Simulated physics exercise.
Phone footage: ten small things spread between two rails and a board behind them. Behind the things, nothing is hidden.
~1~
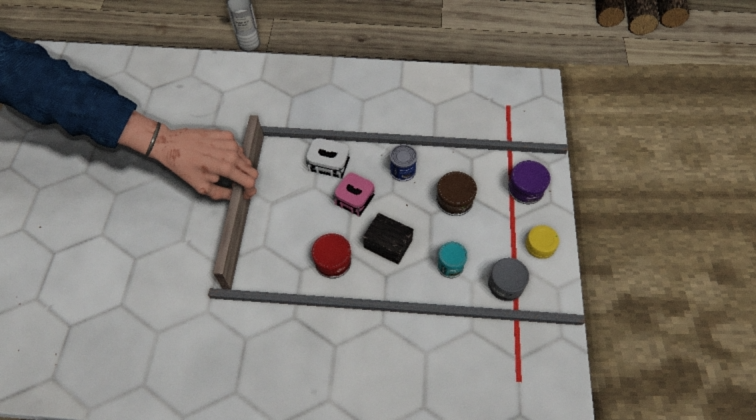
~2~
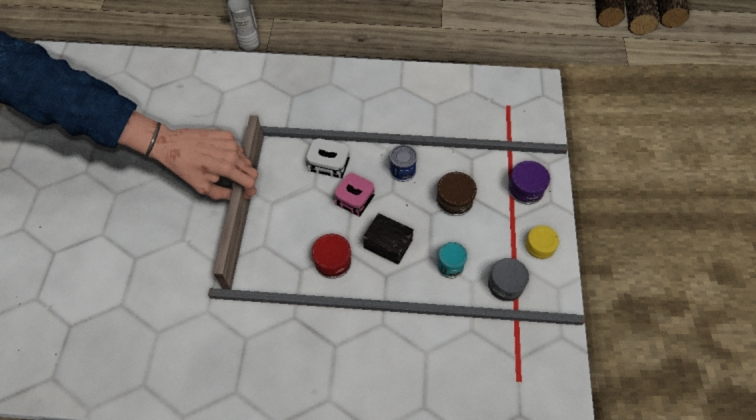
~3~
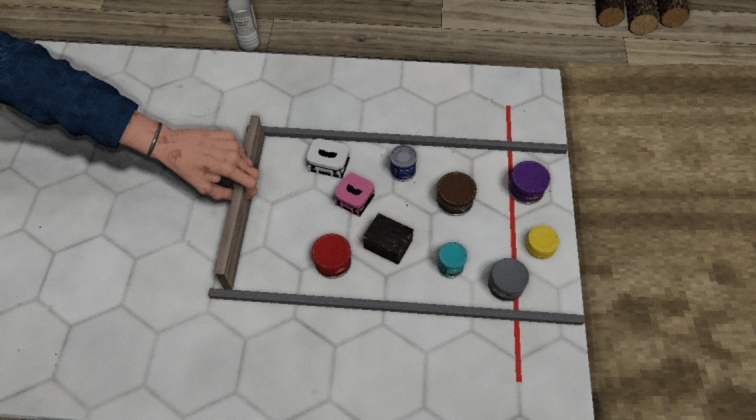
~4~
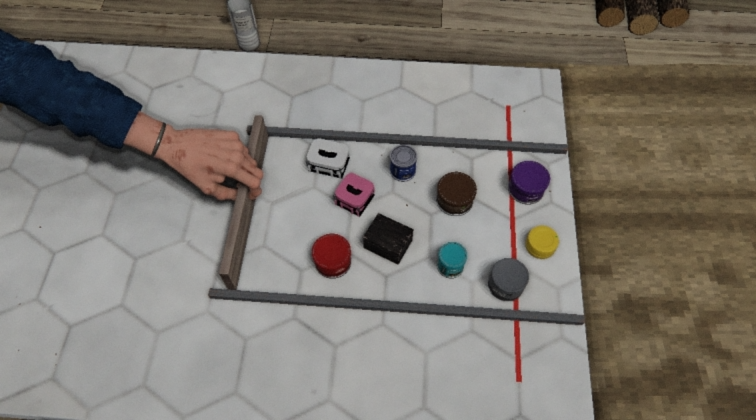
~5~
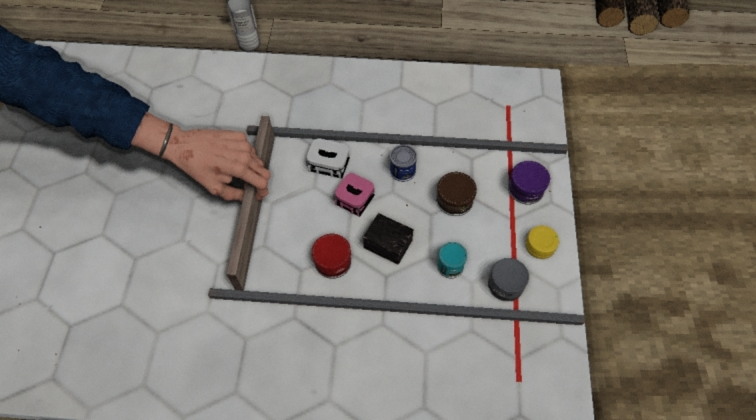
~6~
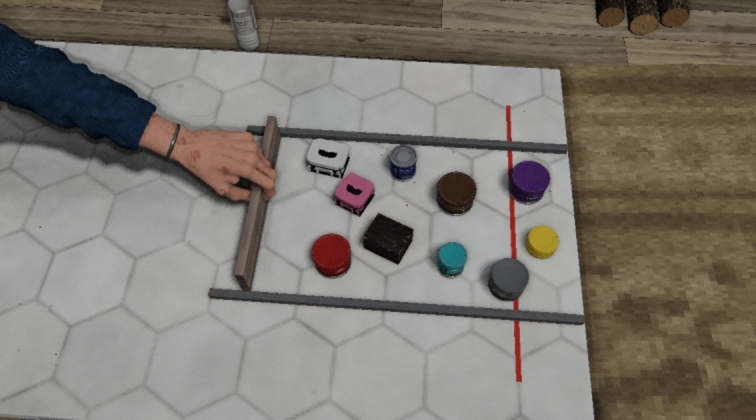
A hand slides a wooden board slightly right between two rails, behind ten still objects.
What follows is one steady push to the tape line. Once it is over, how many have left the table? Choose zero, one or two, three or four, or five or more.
One or two of them have left the table.
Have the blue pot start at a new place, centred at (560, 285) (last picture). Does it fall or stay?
The blue pot goes down.
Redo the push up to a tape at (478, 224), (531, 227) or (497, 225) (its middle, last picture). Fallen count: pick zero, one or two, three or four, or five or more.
Lab note - count per position: None at all; five or more; one to two.
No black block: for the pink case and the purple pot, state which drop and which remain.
Well, the pink case is still there while the purple pot goes off the edge.
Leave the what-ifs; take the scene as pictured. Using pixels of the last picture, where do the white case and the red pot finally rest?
Going in order: First (531, 169), then (536, 278).
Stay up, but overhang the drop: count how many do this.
The overhang total is 4.
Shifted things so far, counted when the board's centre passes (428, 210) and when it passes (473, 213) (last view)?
The count is 7 at the first point and 9 at the second.
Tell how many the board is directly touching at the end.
It is in contact with 4.
Early on, none off yet; yellow lid at rest near (542, 242); purple pot at rest near (528, 183); grey tub at rest near (508, 280).
Finally, the number that fall off is one or two; lost, purple pot.
